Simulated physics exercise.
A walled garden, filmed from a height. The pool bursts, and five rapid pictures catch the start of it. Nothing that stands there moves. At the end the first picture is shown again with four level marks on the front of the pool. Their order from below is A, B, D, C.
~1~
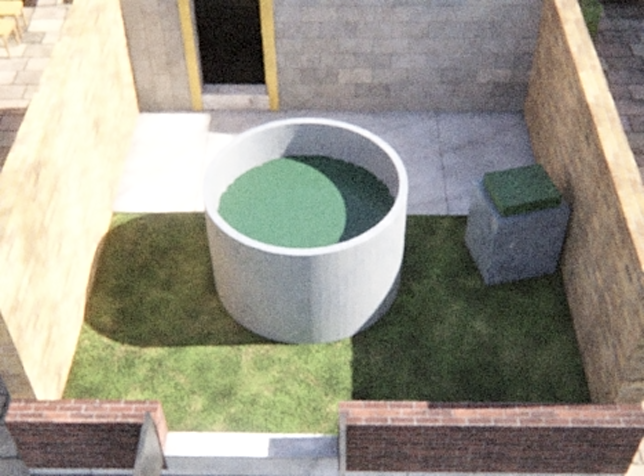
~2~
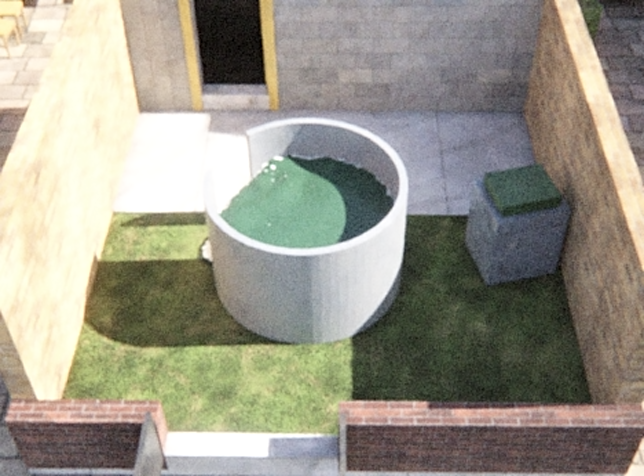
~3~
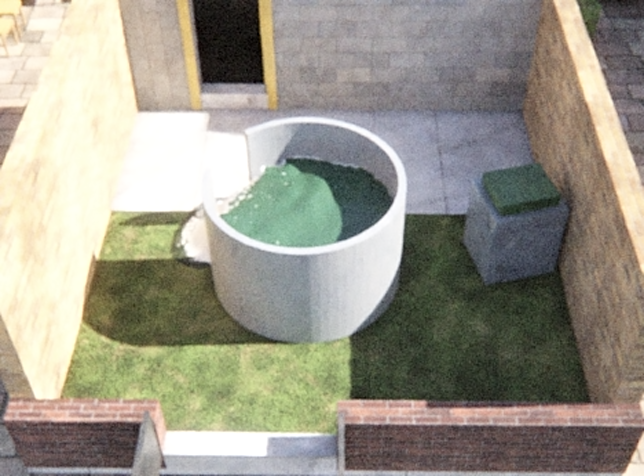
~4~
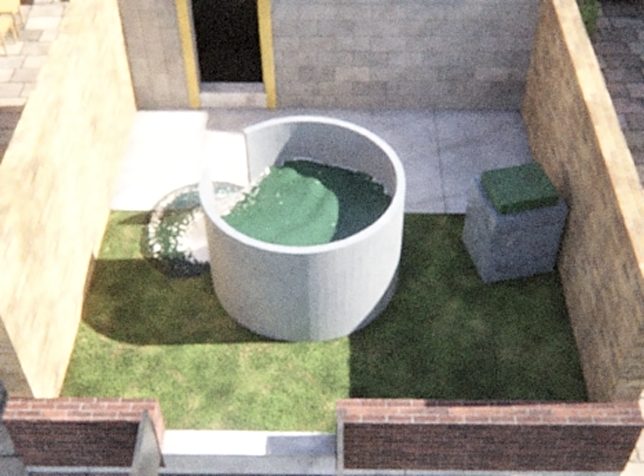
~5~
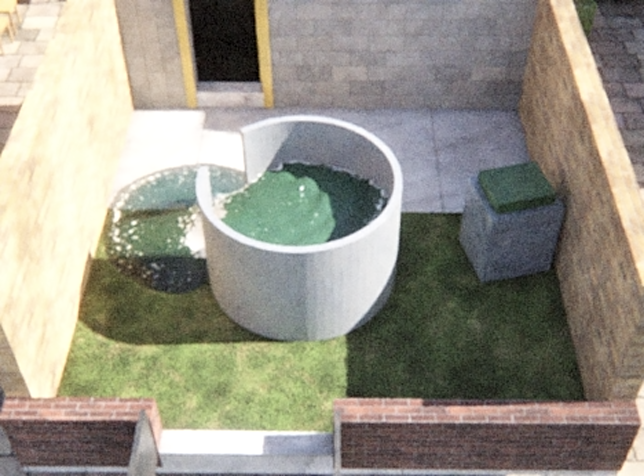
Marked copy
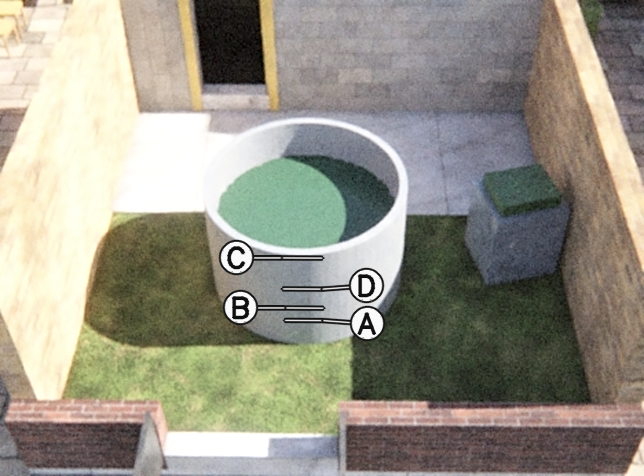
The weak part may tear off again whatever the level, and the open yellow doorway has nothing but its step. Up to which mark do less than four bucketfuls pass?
It is D.
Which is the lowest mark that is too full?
Mark C.
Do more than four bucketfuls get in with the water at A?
No, that is safe.
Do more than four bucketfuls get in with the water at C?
Yes, it does.
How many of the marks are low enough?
Three.
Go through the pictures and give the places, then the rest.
Water in the pool at rest, its middle at (306, 214); foot of the yellow doorway at (237, 109); open gate at (248, 397), in the first frame.
In the second frame, 1 % of the ground under water, visible out to (212, 260).
In the third frame, 3 % of the ground under water, visible out to (184, 228).
In the fourth frame, 6 % of the ground under water, visible out to (169, 196).
In the fifth frame, 11 % of the ground under water, visible out to (128, 188).
In white, A at (304, 320); B at (303, 308); C at (301, 258); D at (302, 289); from the bottom up A, B, D, C.
With A, nothing gets over.
With B, nothing gets over.
With C, about 8 bucketfuls get in.
With D, a splash gets over, under a bucket.
